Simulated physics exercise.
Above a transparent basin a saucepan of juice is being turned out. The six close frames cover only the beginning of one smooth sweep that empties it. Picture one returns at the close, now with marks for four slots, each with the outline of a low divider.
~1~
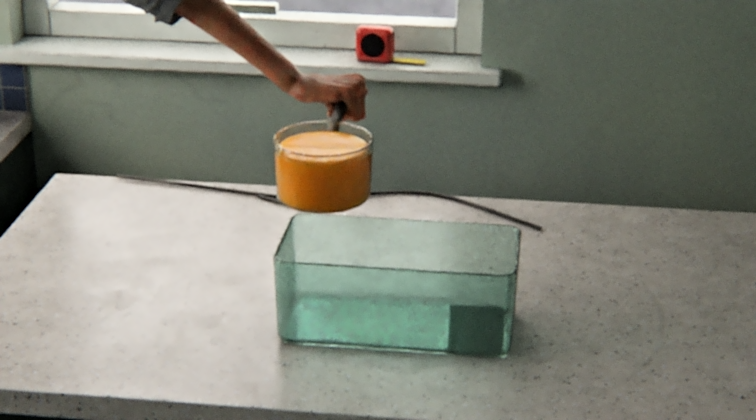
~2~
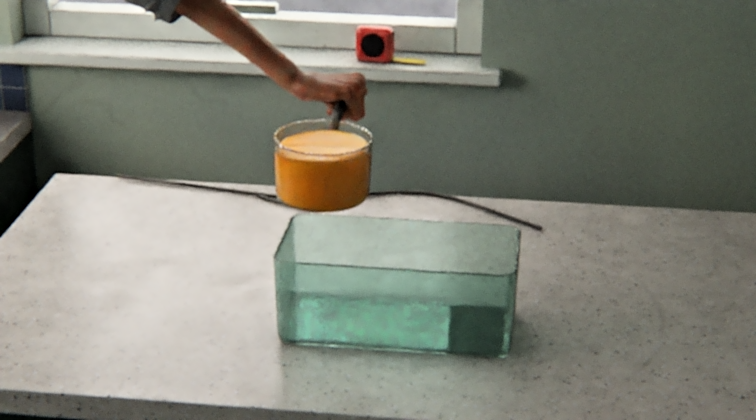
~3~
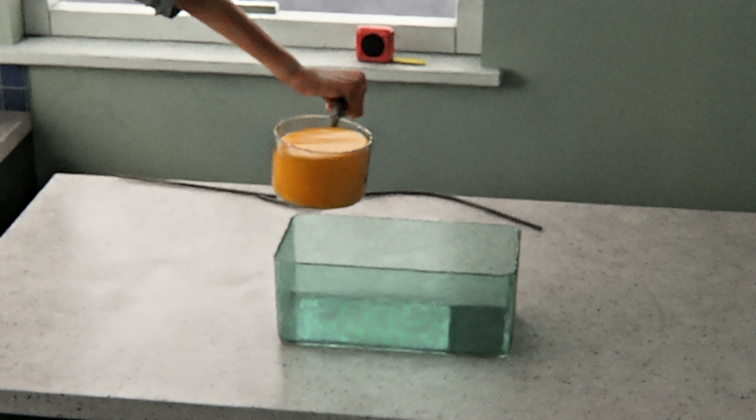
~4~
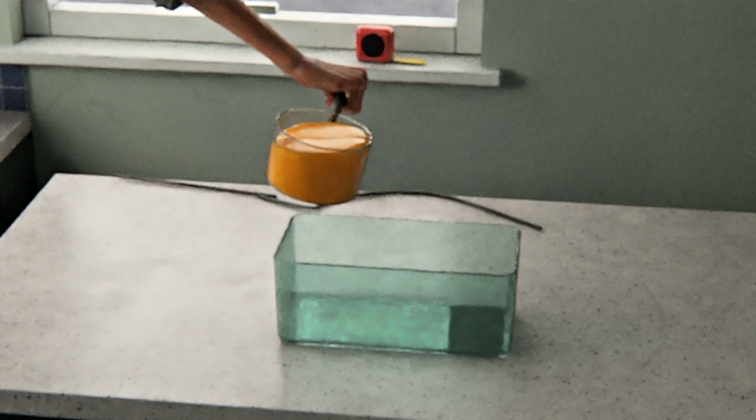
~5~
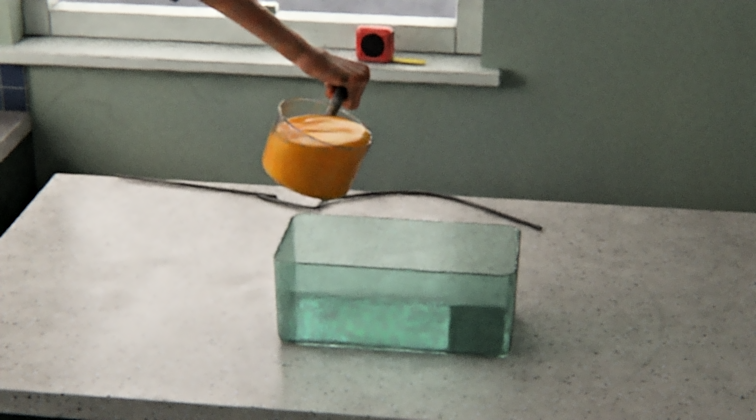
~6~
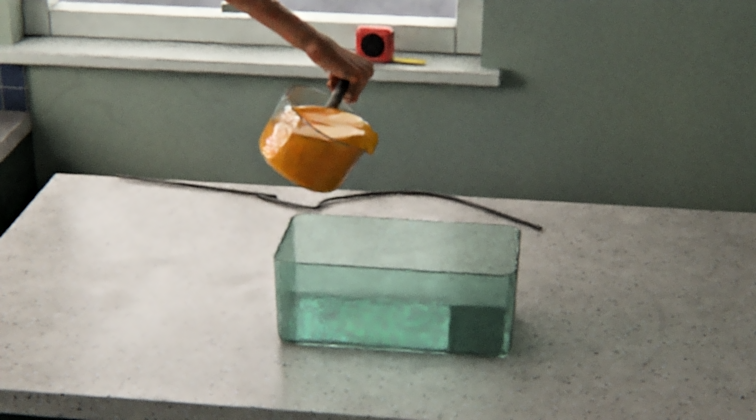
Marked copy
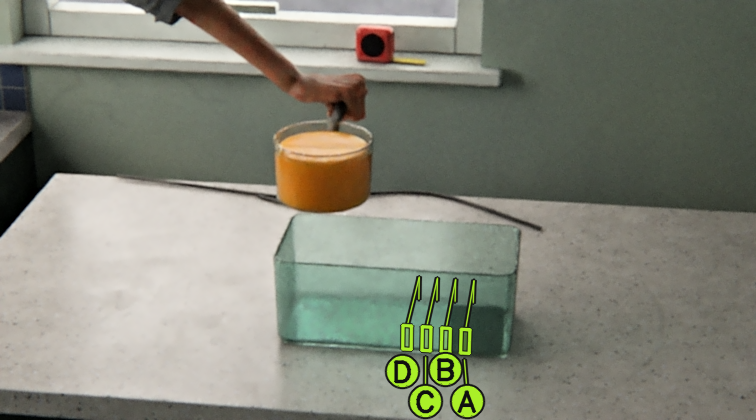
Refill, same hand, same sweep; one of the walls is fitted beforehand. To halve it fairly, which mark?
Best: B.
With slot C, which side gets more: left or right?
More ends on the right.
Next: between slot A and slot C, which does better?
That would be C.
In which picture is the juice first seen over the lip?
Picture 5.
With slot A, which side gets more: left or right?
The left one.
On the marked copy, A at (464, 359); B at (444, 358); C at (425, 356); D at (406, 355).
If A is chosen, about 75 % ends left of the wall and 21 % right of it; 4 % is lost outside.
If B is chosen, about 49 % ends left of the wall and 47 % right of it; 4 % is lost outside.
If C is chosen, about 31 % ends left of the wall and 66 % right of it; 3 % is lost outside.
If D is chosen, about 19 % ends left of the wall and 78 % right of it; 3 % is lost outside.
